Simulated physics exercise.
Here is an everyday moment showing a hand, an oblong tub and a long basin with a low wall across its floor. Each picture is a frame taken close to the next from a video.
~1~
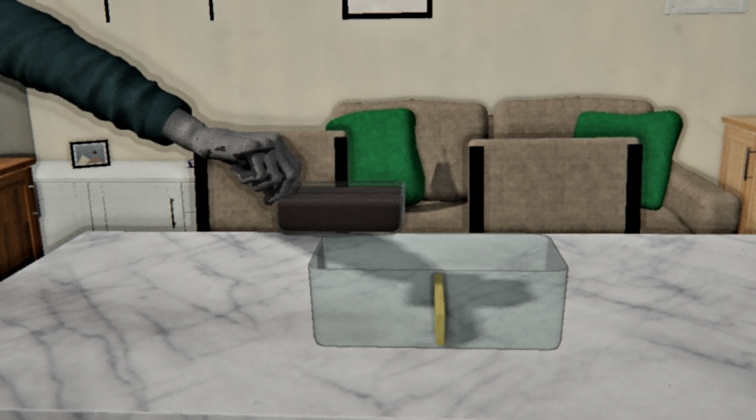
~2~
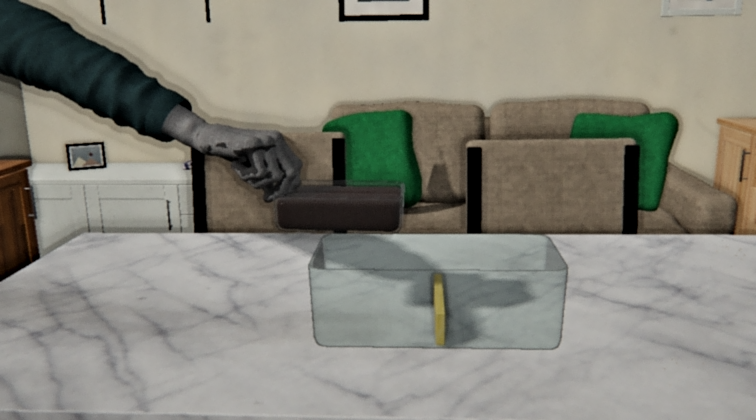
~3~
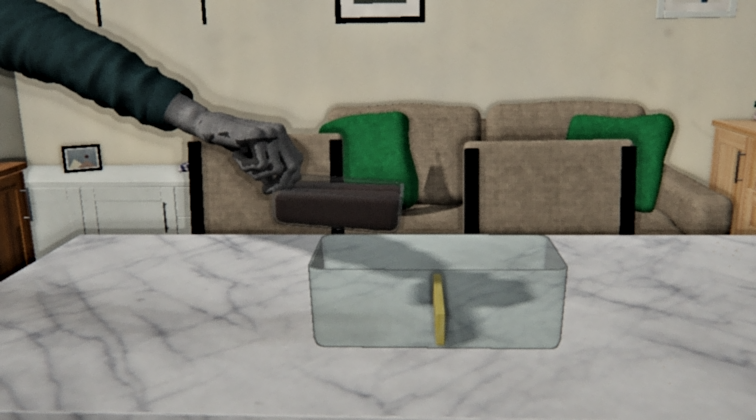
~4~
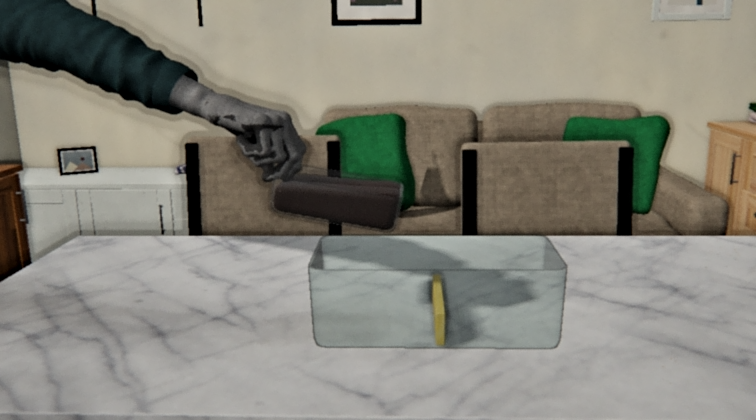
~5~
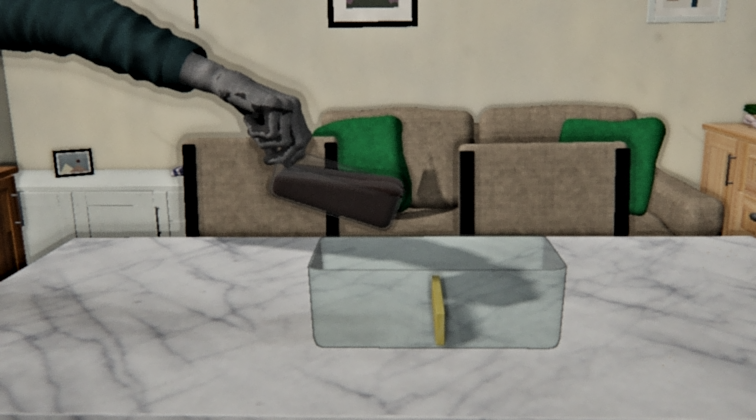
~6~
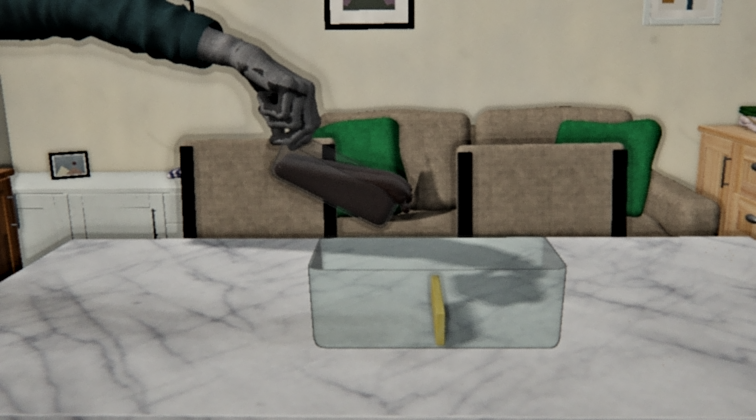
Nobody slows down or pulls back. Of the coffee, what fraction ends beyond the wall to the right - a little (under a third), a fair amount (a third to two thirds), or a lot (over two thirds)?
A lot, over two thirds.
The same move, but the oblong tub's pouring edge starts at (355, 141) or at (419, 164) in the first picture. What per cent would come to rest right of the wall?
Roughly 65 % and 80 %.
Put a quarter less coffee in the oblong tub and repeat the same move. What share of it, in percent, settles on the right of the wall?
That share would be some 85 parts in a hundred.
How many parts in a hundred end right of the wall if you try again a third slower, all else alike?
Near 80 %.
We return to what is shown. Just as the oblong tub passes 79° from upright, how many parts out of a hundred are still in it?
Near 15 in a hundred still remains.
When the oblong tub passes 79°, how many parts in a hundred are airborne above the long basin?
50 per cent.
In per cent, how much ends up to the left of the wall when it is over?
It works out to around 15 percent.
A moment on, the oblong tub is tipped on its side and 13 per cent is still to pour, 2 is left of the wall and 33 right of it.
Next, the oblong tub is tipped on its side and 2 per cent is still to pour, 6 is left of the wall and 81 right of it.
Then the oblong tub is tipped on its side and 1 per cent is still to pour, 11 is left of the wall and 81 right of it.
Later the oblong tub is tipped on its side and 0 per cent is still to pour, 13 is left of the wall and 81 right of it.
At rest 13 per cent lies left of the wall, 82 right of it and 6 outside.
